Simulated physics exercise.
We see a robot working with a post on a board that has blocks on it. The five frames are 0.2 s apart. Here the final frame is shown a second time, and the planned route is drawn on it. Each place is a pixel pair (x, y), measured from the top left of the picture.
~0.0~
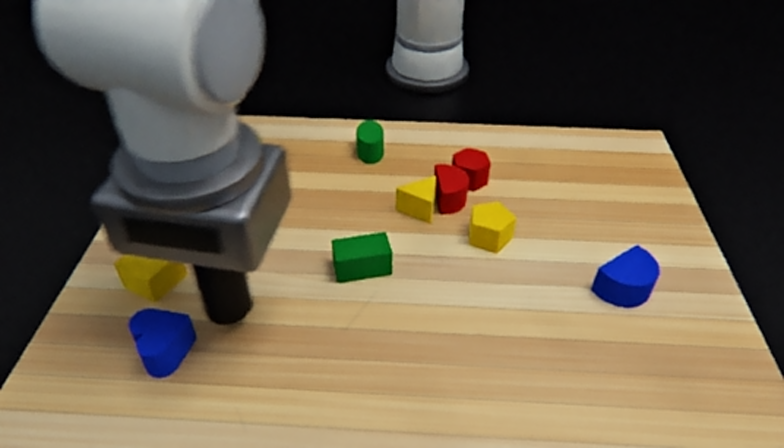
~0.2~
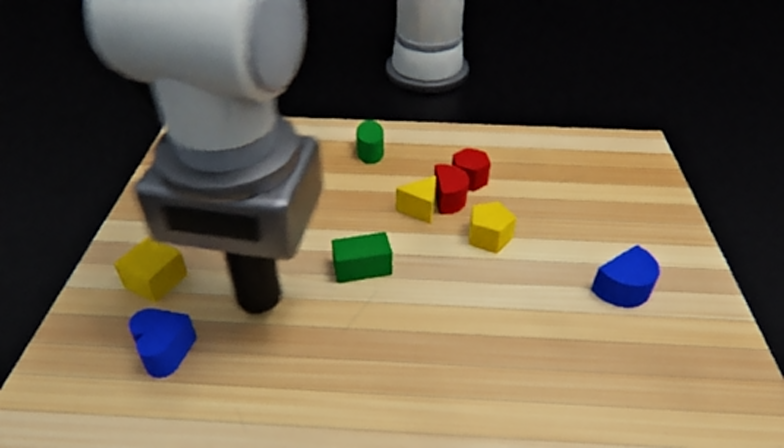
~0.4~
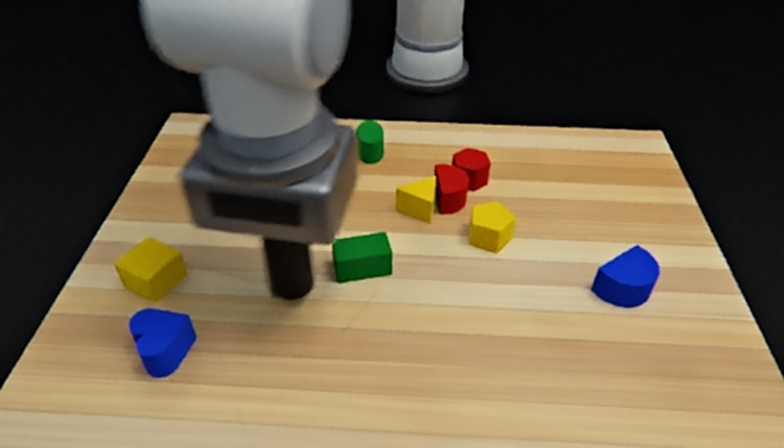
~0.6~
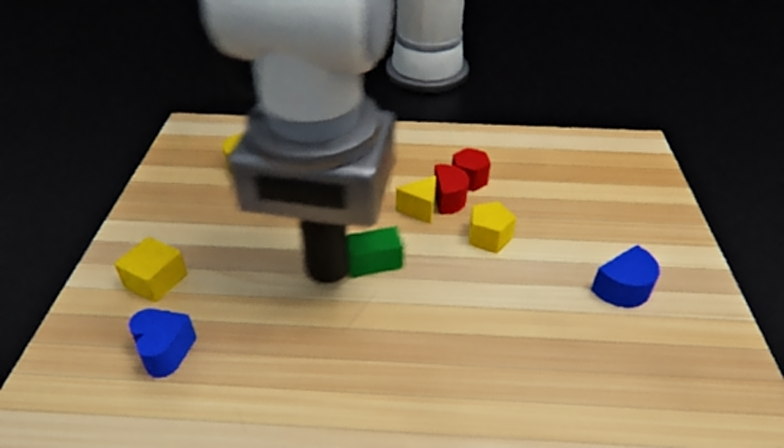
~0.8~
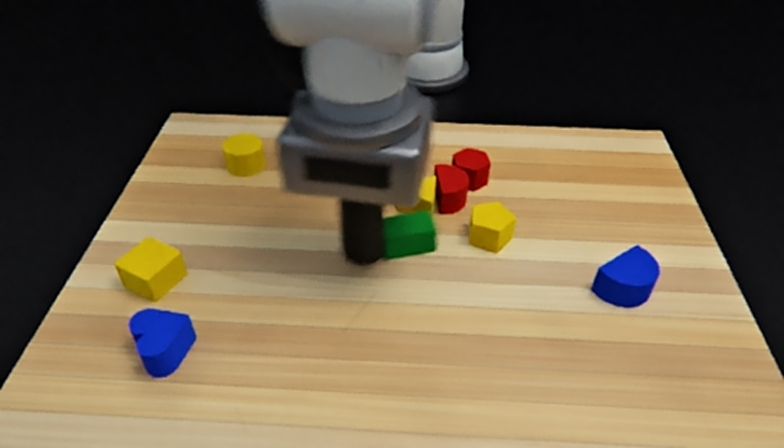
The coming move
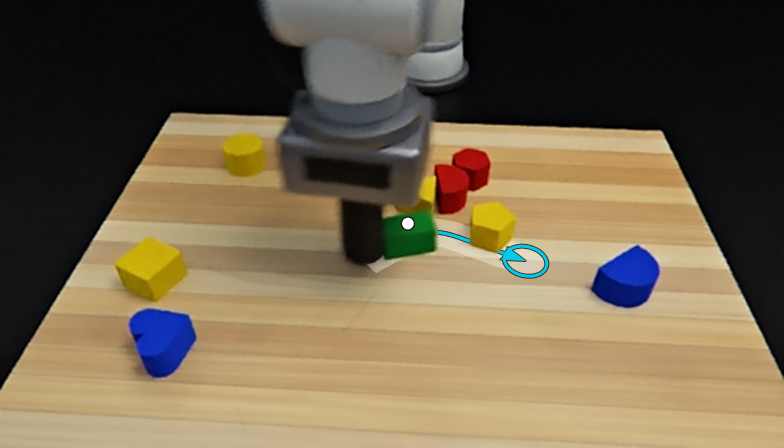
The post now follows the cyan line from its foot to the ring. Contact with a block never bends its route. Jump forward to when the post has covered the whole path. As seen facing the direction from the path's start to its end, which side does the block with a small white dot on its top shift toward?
The answer is left: Facing from the path's start to its end, that's where the block with a small white dot on its top shifts.
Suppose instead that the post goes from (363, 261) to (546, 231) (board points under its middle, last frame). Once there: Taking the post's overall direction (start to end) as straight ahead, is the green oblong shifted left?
Final answer: Yes.
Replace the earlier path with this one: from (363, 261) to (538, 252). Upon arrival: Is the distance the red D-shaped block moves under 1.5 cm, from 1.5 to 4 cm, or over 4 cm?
Moves under 1.5 cm.
Path on the board, from (363, 261) through (412, 236) and (468, 241) to (525, 261); the dot is on the green oblong.
What follows on the original path. One third of the way, post at (414, 224); green oblong at (458, 201); yellow triangle at (424, 185), turned 30° anticlockwise; yellow five-sided block at (505, 214), turned 25° clockwise.
Two thirds of the way, post at (472, 231); green oblong at (494, 193), turned 30° anticlockwise; yellow triangle at (424, 185), turned 30° anticlockwise; red D-shaped block at (454, 175); yellow five-sided block at (514, 215), turned 40° clockwise.
At the end, post at (528, 250); green oblong at (495, 193), turned 35° anticlockwise; yellow triangle at (424, 185), turned 30° anticlockwise; red D-shaped block at (454, 175); yellow five-sided block at (547, 215).
